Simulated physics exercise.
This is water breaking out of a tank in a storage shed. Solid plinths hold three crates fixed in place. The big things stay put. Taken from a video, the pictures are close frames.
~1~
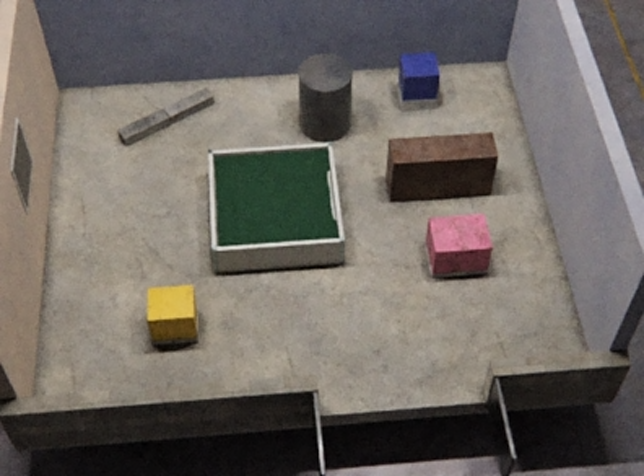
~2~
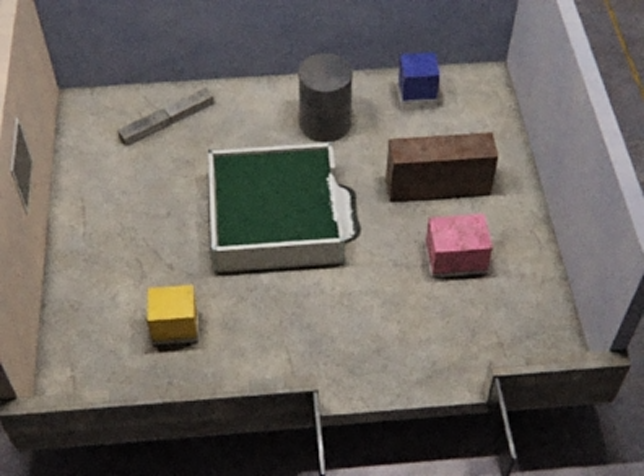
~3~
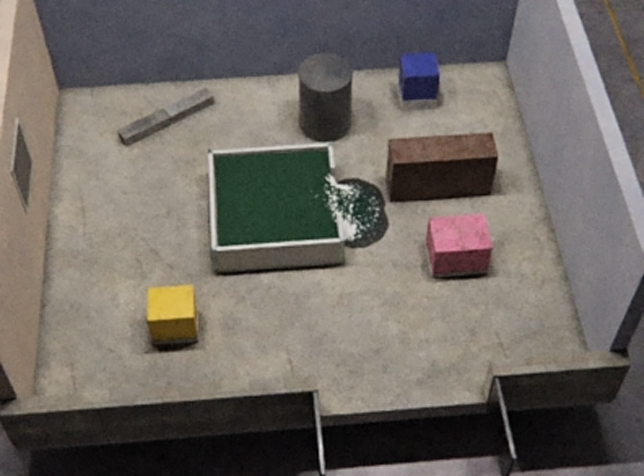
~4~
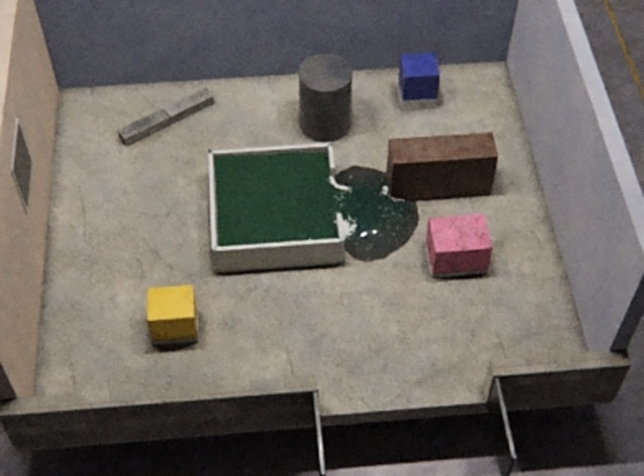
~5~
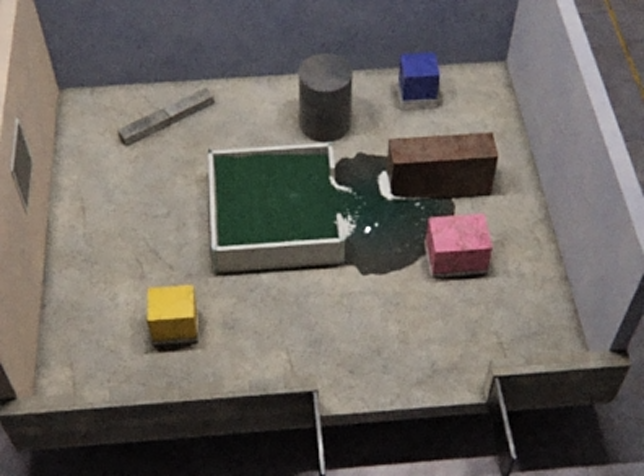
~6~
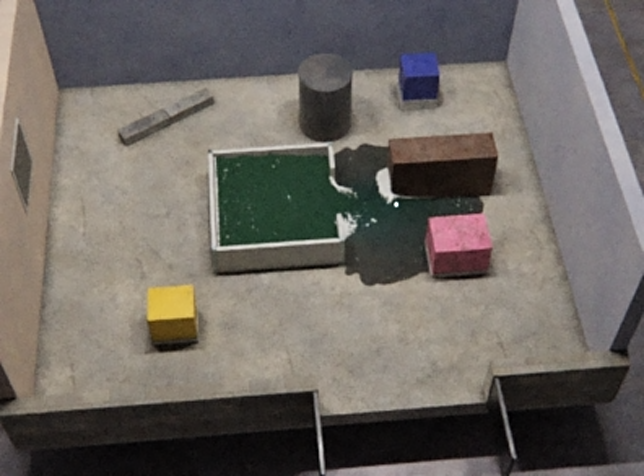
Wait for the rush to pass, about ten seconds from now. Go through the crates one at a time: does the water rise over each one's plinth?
In order: The pink crate will be reached. The blue crate will not be reached. The yellow crate will not be reached.
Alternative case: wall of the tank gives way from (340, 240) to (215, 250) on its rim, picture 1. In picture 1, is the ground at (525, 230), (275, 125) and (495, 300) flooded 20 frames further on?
Well, the first one's left untouched, the second's left untouched, and the third's left untouched.
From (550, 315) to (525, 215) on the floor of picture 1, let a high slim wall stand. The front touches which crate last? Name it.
The yellow-painted one.
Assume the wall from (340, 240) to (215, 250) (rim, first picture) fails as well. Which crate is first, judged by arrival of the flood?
Answer: The yellow-painted one.
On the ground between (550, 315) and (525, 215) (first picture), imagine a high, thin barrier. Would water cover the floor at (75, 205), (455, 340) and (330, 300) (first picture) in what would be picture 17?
First unwetted, then inundated, then unwetted.
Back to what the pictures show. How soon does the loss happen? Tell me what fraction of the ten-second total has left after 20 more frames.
Estimated share: Close to 15 %.
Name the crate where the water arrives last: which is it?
The one in yellow, as I see it.
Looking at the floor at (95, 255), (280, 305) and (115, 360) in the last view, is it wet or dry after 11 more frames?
Status by point, in sequence: Unwetted; unwetted; unwetted.
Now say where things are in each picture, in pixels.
In the first frame, the water tank at (274, 198) is whole and still.
In the second frame, the front is at (348, 238), out from the gap at (334, 206).
In the third frame, water pours out at (333, 208) and has run to (379, 233).
In the fourth frame, the front is at (412, 221), out from the gap at (333, 208).
In the fifth frame, the front is at (449, 209), out from the gap at (333, 208).
In the sixth frame, the front is at (476, 210), out from the gap at (333, 207).
A moment on, water covers 15 % of the floor; the pink crate water round its plinth, the blue crate water round its plinth, the yellow crate not reached.
Next, water covers 25 % of the floor; the pink crate water round its plinth, the blue crate water round its plinth, the yellow crate not reached.
Then, water covers 40 % of the floor; the pink crate water round its plinth, the blue crate water round its plinth, the yellow crate not reached.
Later, water covers 50 % of the floor; the pink crate water round its plinth, the blue crate water round its plinth, the yellow crate not reached.
In the end, water covers 70 % of the floor; the pink crate was topped, the blue crate stayed above the water, the yellow crate stayed above the water.
